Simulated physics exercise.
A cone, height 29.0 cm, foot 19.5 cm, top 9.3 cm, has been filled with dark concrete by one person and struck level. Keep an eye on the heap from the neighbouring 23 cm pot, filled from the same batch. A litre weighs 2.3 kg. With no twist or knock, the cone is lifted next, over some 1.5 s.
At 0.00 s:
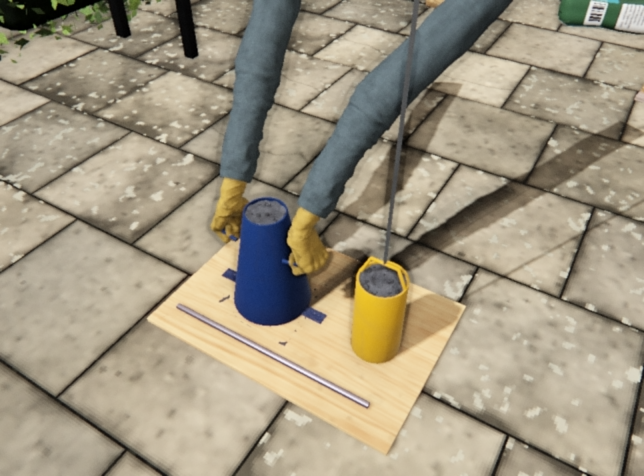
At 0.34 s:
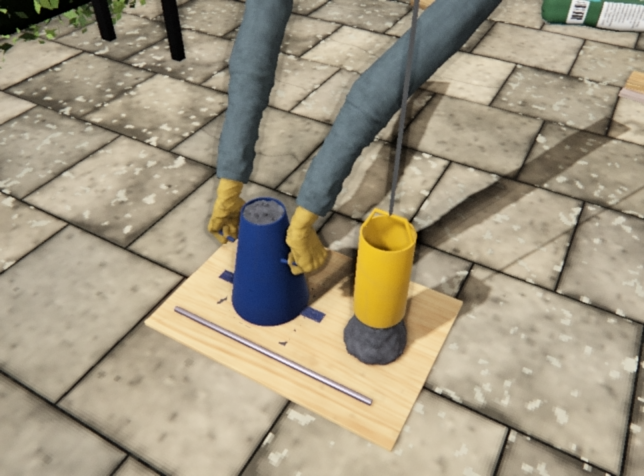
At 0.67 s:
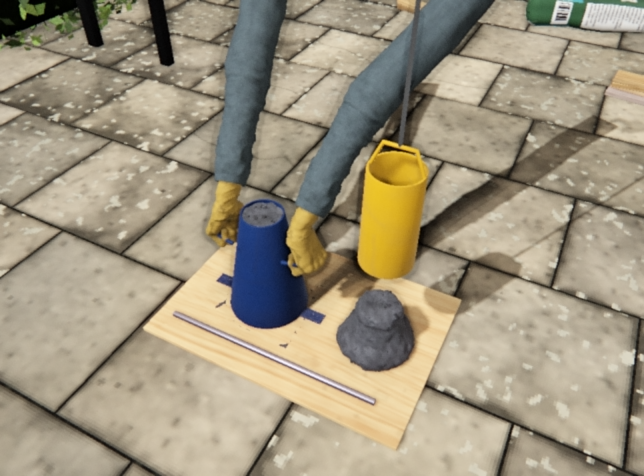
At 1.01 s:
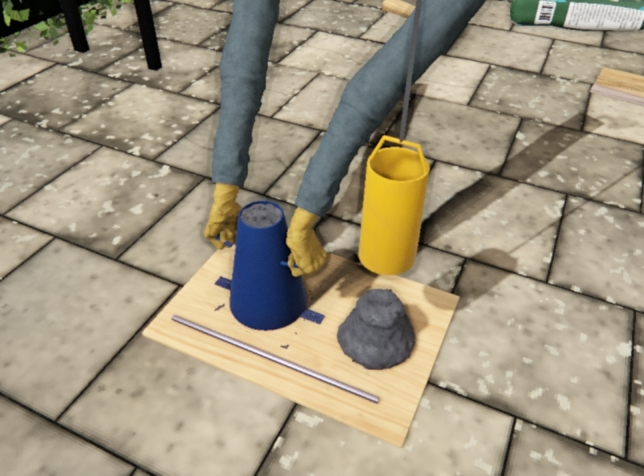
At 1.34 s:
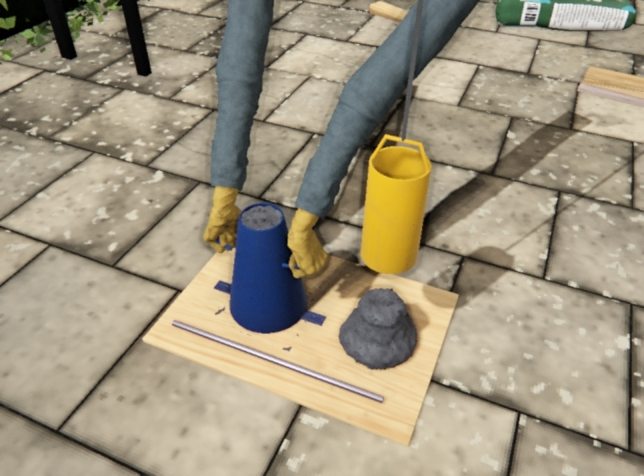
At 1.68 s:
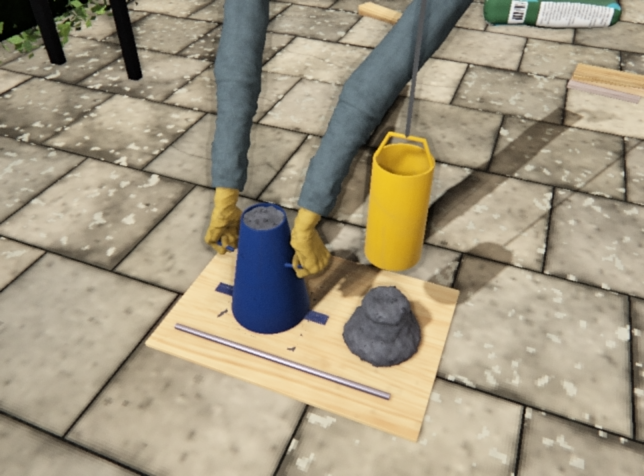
In this clip, gloved hands hold a blue cone still on a wooden board while a yellow pot beside it on the right is lifted straight up, leaving a slumped heap of dark concrete, then hangs nearly motionless above the paving.
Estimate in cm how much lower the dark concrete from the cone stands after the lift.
I would say about 10 cm lower.
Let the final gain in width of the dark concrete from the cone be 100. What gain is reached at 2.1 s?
I'd put it at about 60 in a hundred.
After 2.1 s, the cone is up 8.3 cm; the dark concrete has come down 7.1 cm to 22 cm and is 23 cm wide.
After 2.4 s, the cone is up 17 cm; the dark concrete has come down 9.9 cm to 19 cm and is 26 cm wide.
After 2.8 s, the cone is up 29 cm; the dark concrete has come down 9.9 cm to 19 cm and is 26 cm wide.
After 3.3 s, the cone is clear; the dark concrete has come down 9.9 cm to 19 cm and is 26 cm wide.
After 3.9 s, at rest, the cone is clear; the dark concrete has come down 9.9 cm to 19 cm and is 26 cm wide.
